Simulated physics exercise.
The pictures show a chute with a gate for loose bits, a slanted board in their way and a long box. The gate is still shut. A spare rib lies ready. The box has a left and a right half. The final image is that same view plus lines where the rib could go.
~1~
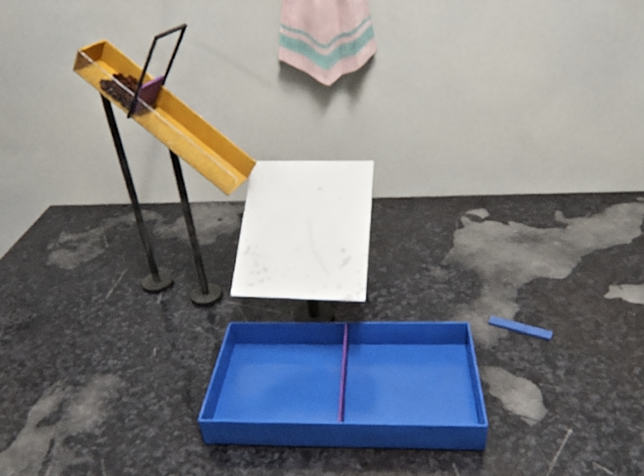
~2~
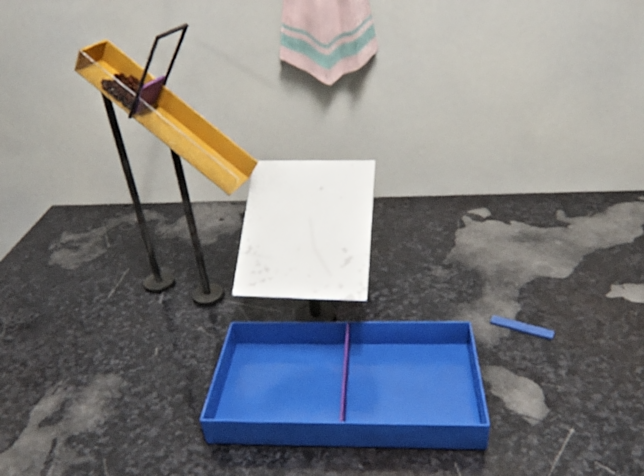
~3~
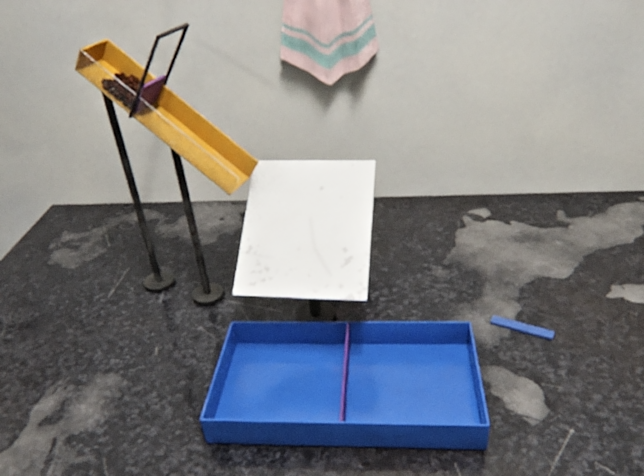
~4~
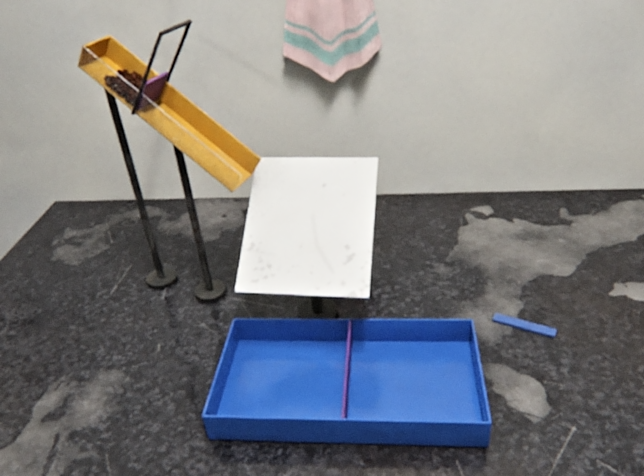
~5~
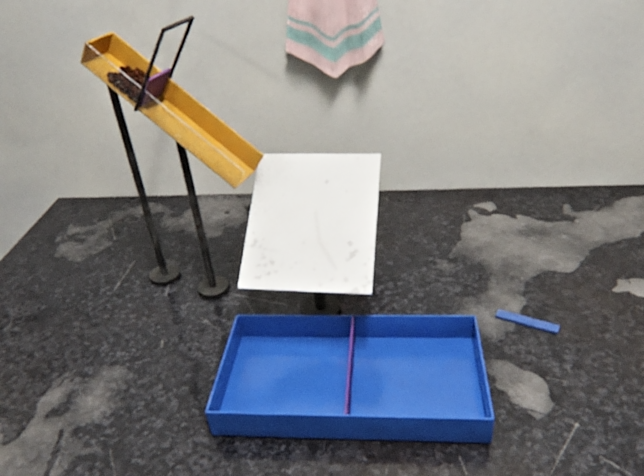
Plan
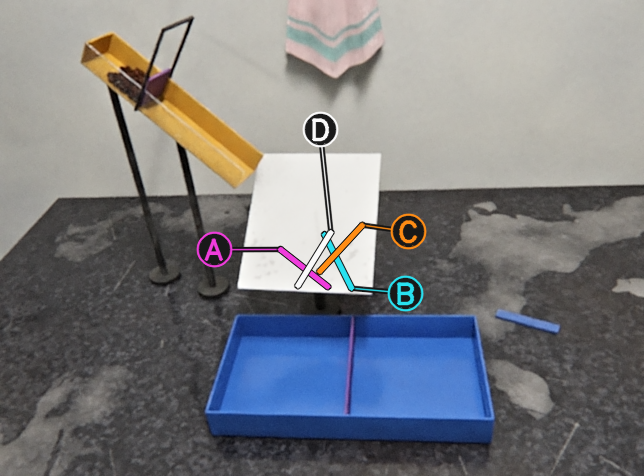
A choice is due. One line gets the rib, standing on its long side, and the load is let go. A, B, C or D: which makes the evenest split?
Choose B.
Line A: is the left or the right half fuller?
Right.
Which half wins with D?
More lands on the left.
On the marked copy, line A from (280, 249) to (327, 286); line B from (324, 234) to (351, 288); line C from (362, 225) to (319, 271); line D from (330, 232) to (297, 285).
Choosing A, of what is caught, a stray few in the left half, nearly all in the right.
Choosing B, of what is caught, about half in the left half, about half in the right.
Choosing C, of what is caught, nearly all in the left half, a small part in the right.
Choosing D, of what is caught, nearly all in the left half, a small part in the right.
